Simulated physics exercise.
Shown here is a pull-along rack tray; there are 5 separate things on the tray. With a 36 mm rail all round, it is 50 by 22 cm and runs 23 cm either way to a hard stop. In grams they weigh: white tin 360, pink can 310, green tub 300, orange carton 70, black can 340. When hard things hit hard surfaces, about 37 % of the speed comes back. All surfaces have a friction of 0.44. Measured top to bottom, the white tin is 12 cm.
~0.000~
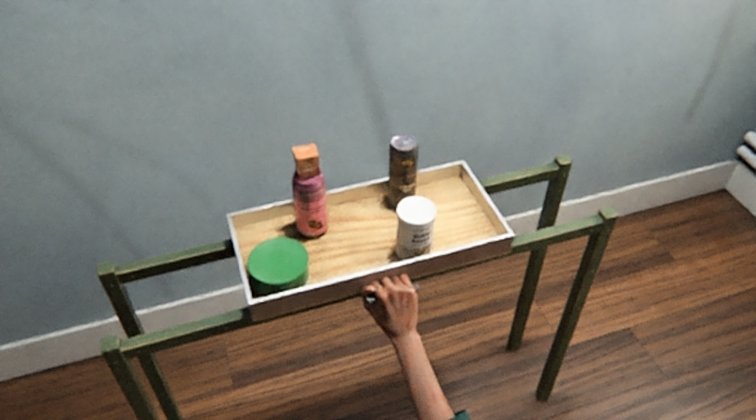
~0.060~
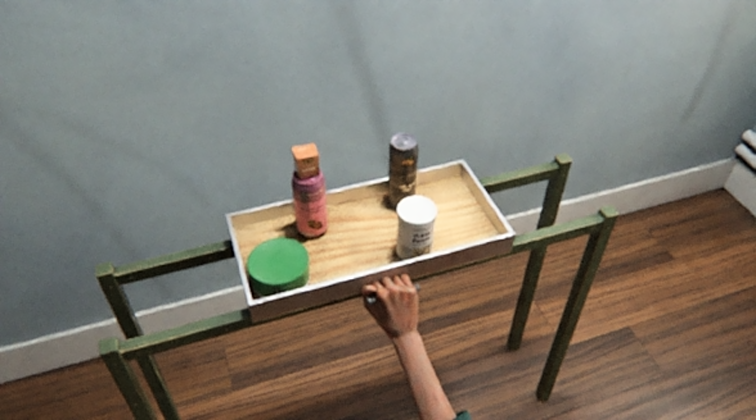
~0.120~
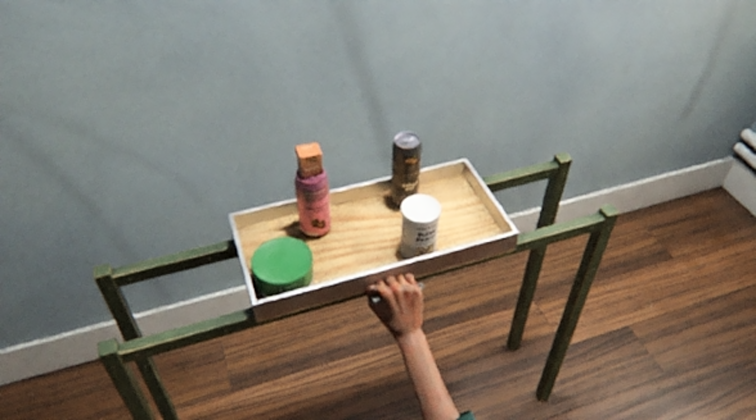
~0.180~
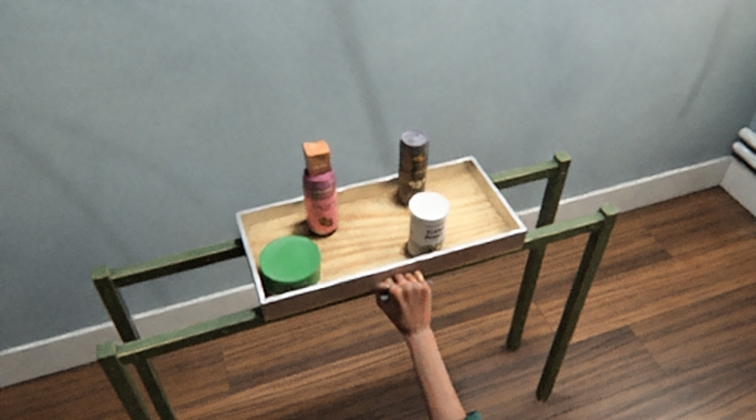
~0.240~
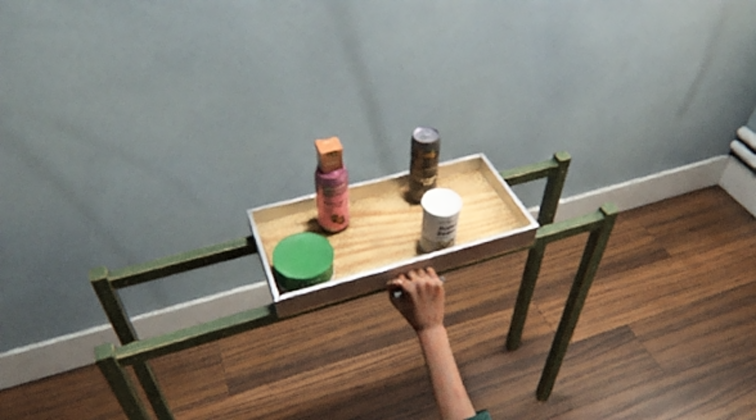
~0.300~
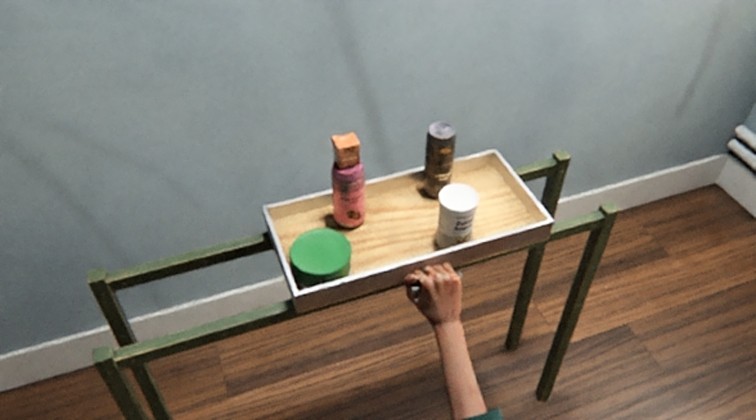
We see a hand at the front edge of a shallow tray holding a green tub, a white tin, a black can and a pink can topped with an orange carton; after a brief stillness, it slides right along green rails.
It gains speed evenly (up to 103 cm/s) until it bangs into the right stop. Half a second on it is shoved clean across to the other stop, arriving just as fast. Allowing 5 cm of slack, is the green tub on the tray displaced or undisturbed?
The item sits where it sat.
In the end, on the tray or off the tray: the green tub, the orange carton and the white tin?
When everything stops, the green tub is still in bounds, the orange carton is still in bounds, and the white tin is still in bounds.
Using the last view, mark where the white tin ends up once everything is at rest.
Its middle comes to rest around (295, 263).
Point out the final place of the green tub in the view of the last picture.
It settles at around (147, 308).
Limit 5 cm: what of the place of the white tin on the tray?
The white tin remains in place.
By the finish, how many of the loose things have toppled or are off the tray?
My answer is 2.
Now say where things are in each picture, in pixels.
The first picture shows tray midway; green tub (280, 269); white tin (415, 231).
The second picture shows tray midway; orange carton (306, 161); black can (403, 173).
The third picture shows tray moved 1 cm right; white tin (420, 230); pink can (313, 202).
The fourth picture shows tray moved 2 cm right; orange carton (317, 158); black can (413, 169).
The fifth picture shows tray moved 5 cm right; white tin (440, 224); pink can (333, 197).
The sixth picture shows tray moved 8 cm right; green tub (322, 260); orange carton (346, 151).
By 0.70 s, tray moved 23 cm right; green tub 11 cm from its spot near (448, 224); black can tilted 69°; orange carton tilted 56°.
By 1.20 s, tray moved 20 cm right; black can now off the tray; green tub 11 cm from its spot near (435, 228); pink can on its side.
By 1.90 s, tray moved 23 cm left; green tub 8 cm from its spot near (192, 295); pink can on its side; orange carton 33 cm from its spot.
When it is over (3.2 s), off the tray, black can; lying over on the tray, pink can; not toppled but over 5 cm from the start, orange carton; the other 2 within 5 cm of the start. End places, in pixels of the last picture, green tub near (147, 308).
